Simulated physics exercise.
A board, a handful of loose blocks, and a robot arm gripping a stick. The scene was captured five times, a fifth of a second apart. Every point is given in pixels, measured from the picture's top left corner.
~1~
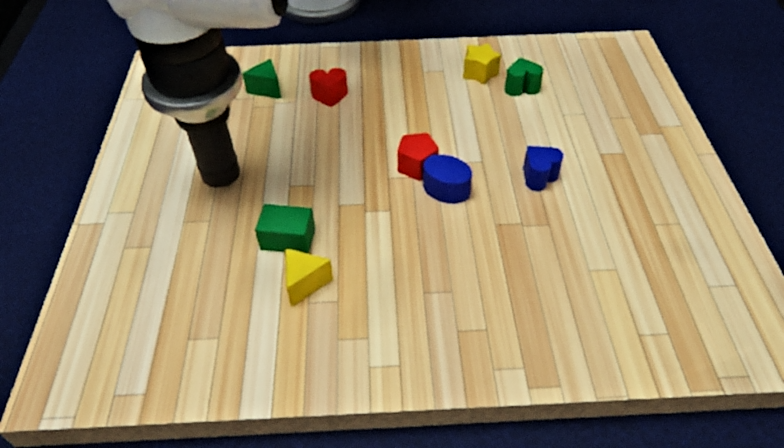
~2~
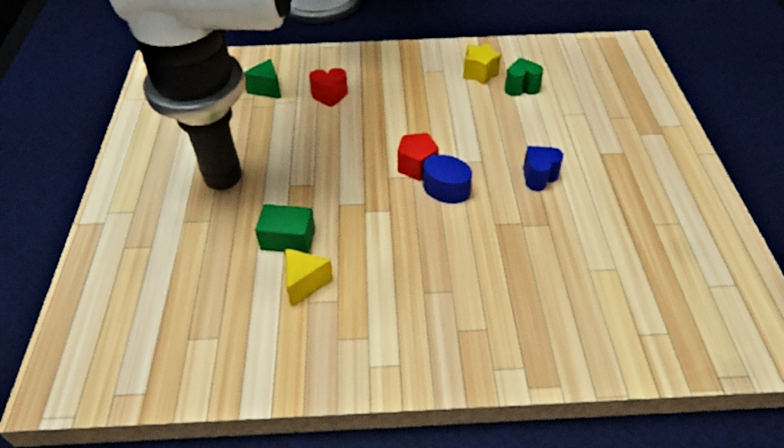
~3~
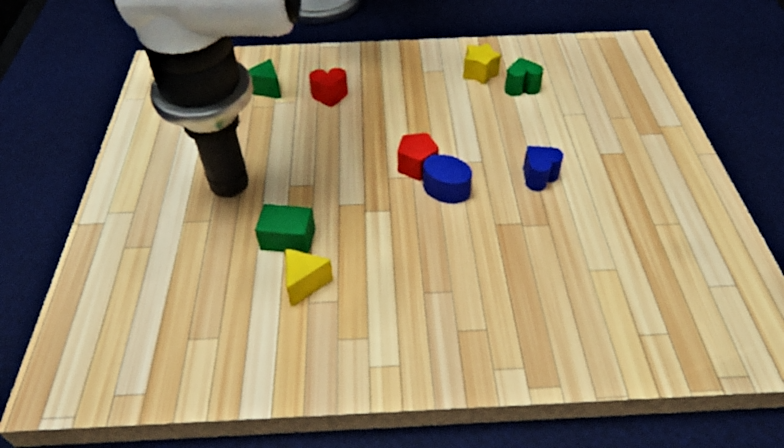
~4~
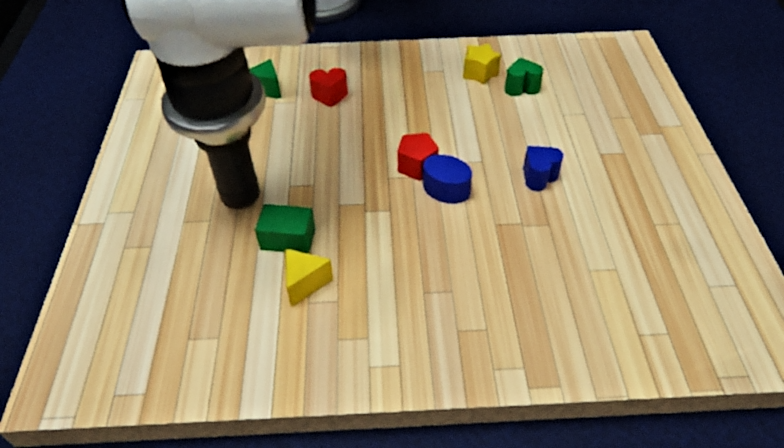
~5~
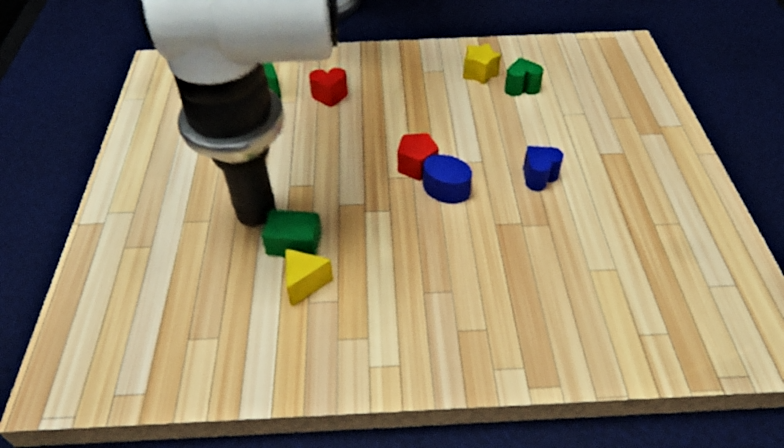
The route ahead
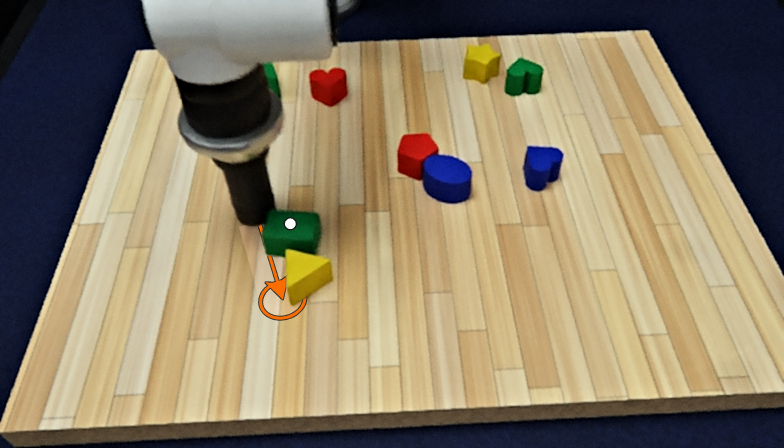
Robot arm moving a dark stick down and right across a wooden board, nudging a green rectangular block slightly right.
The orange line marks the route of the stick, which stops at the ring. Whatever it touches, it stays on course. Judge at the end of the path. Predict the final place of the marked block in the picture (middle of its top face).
My best guess is (322, 256).
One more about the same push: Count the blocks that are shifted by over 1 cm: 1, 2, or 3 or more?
My answer is two.
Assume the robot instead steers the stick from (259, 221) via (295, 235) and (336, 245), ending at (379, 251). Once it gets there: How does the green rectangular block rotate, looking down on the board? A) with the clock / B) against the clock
The one that fits is A, with the clock.
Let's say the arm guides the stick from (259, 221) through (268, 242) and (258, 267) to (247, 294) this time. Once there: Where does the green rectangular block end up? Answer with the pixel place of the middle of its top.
About (309, 241).
The drawn path runs straight from (259, 221) to (283, 299); the dot is on the green rectangular block.
On the path given first. Halfway along, stick at (268, 251); green rectangular block at (316, 247), turned 45° anticlockwise; yellow three-sided block at (312, 282), turned 40° anticlockwise.
At the end, stick at (281, 291); green rectangular block at (322, 256), turned 95° anticlockwise; yellow three-sided block at (325, 292), turned 20° anticlockwise.
